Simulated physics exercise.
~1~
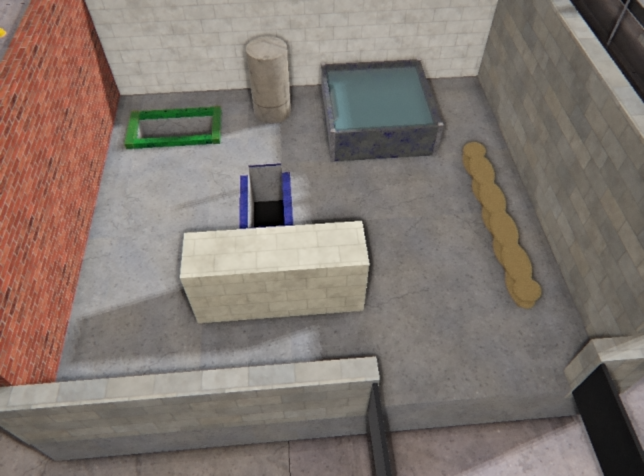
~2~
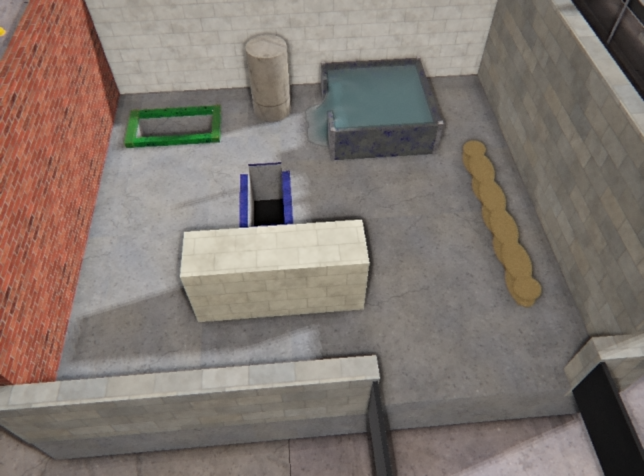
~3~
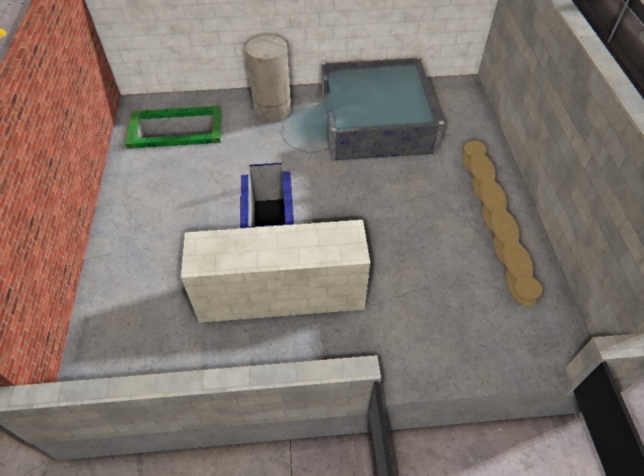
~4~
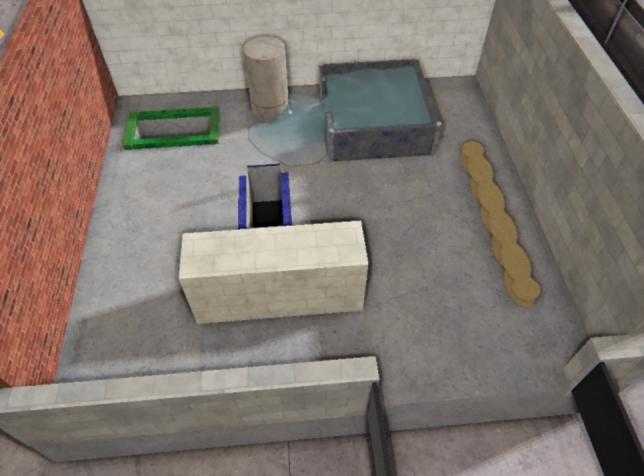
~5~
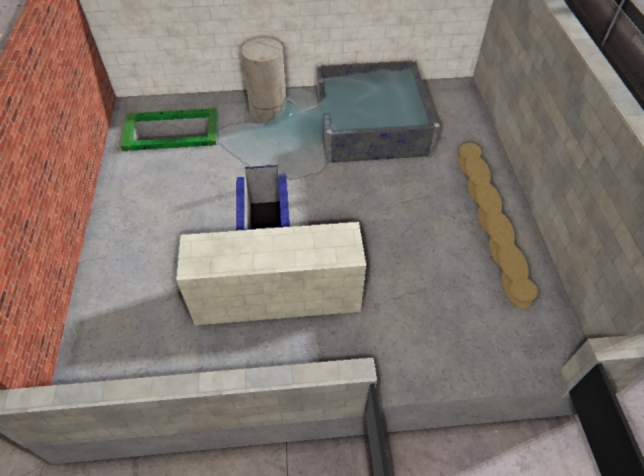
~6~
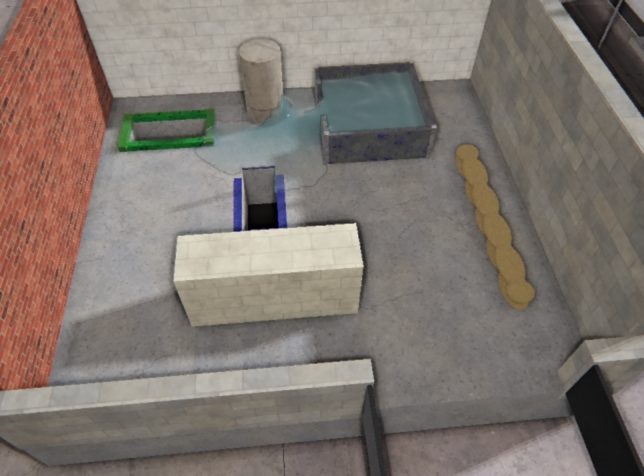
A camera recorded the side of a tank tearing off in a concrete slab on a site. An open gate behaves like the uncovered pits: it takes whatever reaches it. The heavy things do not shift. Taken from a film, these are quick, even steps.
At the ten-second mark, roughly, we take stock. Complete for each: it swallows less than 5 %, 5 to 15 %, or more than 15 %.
Completed: The gate swallows less than 5 %; the blue pit swallows more than 15 %; the green pit swallows less than 5 %.
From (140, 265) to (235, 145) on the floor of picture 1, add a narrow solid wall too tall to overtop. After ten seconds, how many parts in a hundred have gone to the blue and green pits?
I'd say the blue pit takes roughly 35 %, the green pit roughly 8 %.
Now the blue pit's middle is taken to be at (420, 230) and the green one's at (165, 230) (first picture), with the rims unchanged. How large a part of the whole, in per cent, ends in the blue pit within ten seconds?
Blue: About 6 %.
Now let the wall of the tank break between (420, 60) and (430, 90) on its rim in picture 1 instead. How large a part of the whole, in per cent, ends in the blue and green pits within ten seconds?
In percent: Blue 2, green 0.
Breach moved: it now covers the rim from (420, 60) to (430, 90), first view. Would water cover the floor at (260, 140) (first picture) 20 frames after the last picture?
Short answer - puddle-free.
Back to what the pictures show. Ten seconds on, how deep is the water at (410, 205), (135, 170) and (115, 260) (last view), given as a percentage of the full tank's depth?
I'd say around 2 per cent, then 4 per cent, then 6 per cent.
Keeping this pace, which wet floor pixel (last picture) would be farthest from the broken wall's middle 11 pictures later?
The front tops out at about (68, 300).
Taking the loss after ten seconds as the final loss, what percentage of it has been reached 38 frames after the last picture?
Roughly 75 %.
A moment on, water covers 15 % of the floor; the gate 0 %, the blue pit 3 %, the green pit 1 %.
Next, water covers 25 % of the floor; the gate 0 %, the blue pit 7 %, the green pit 1 %.
Then, water covers 35 % of the floor; the gate 0 %, the blue pit 12 %, the green pit 2 %.
Later, water covers 50 % of the floor; the gate 0 %, the blue pit 18 %, the green pit 2 %.
In the end, water covers 70 % of the floor; the gate 2 %, the blue pit 23 %, the green pit 2 %.
